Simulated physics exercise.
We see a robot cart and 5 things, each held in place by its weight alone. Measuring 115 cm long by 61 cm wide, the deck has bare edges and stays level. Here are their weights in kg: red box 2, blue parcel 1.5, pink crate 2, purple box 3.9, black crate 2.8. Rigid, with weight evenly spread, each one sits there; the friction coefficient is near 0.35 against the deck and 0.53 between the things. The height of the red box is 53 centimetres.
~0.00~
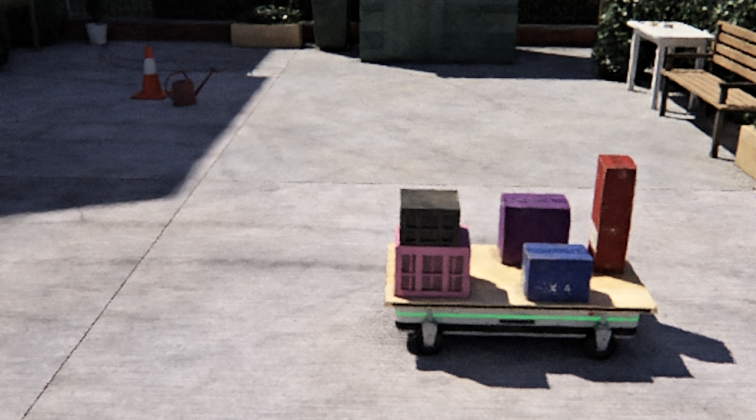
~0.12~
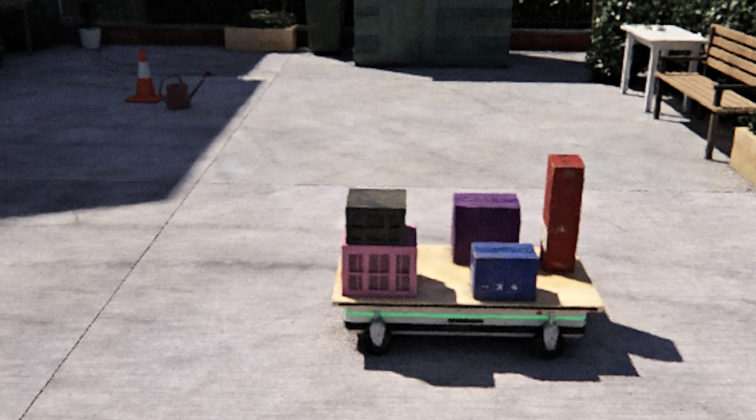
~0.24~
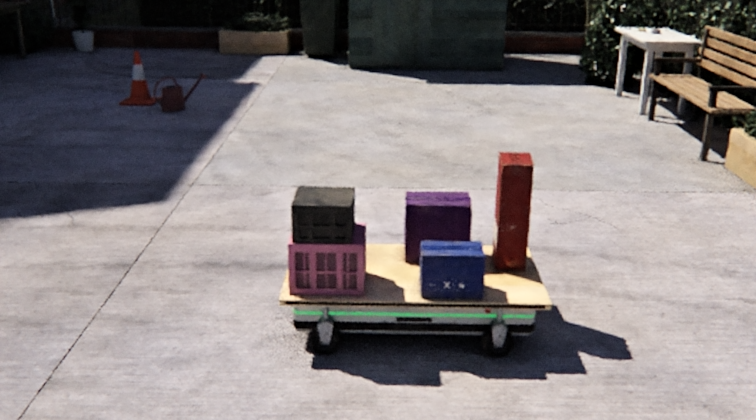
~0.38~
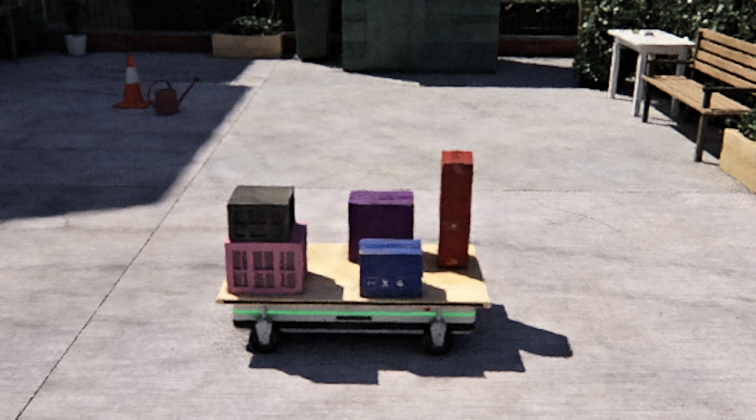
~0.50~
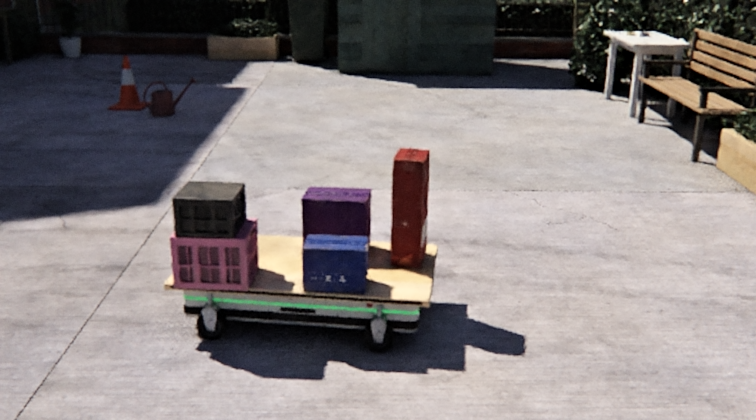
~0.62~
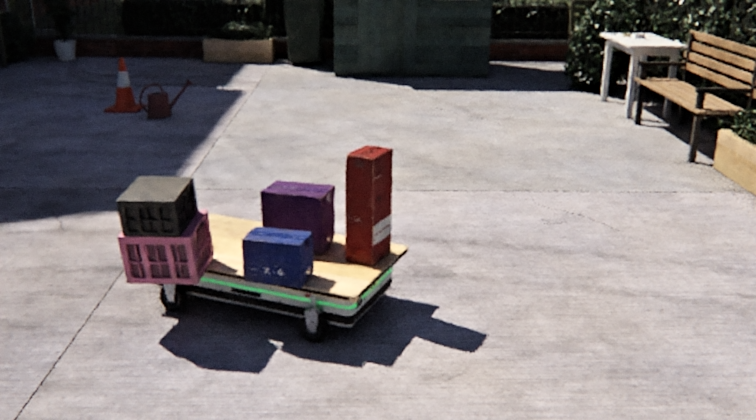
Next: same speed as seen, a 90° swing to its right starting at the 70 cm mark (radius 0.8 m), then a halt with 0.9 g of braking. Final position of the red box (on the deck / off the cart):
On the deck.
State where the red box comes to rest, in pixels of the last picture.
At pixel (275, 163) or so, give or take.
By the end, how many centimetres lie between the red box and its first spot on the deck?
About 52 cm.
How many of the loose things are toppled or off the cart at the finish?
In total, 5.
After 0.82 s, cart 156 cm along, turned 51°; blue parcel now off the cart; red box slid 2 cm near (309, 195); purple box slid 22 cm.
After 1.12 s, cart 213 cm along, turned 88°; red box slid 10 cm near (261, 171); purple box slid 45 cm.
After 1.42 s, cart 246 cm along, turned 90°, stopped; red box leaning 5° near (261, 149); purple box slid 51 cm.
At rest (2.4 s), off the cart, blue parcel, pink crate, purple box and black crate; tipped over on the deck, red box. In the last view, red box near (275, 163).
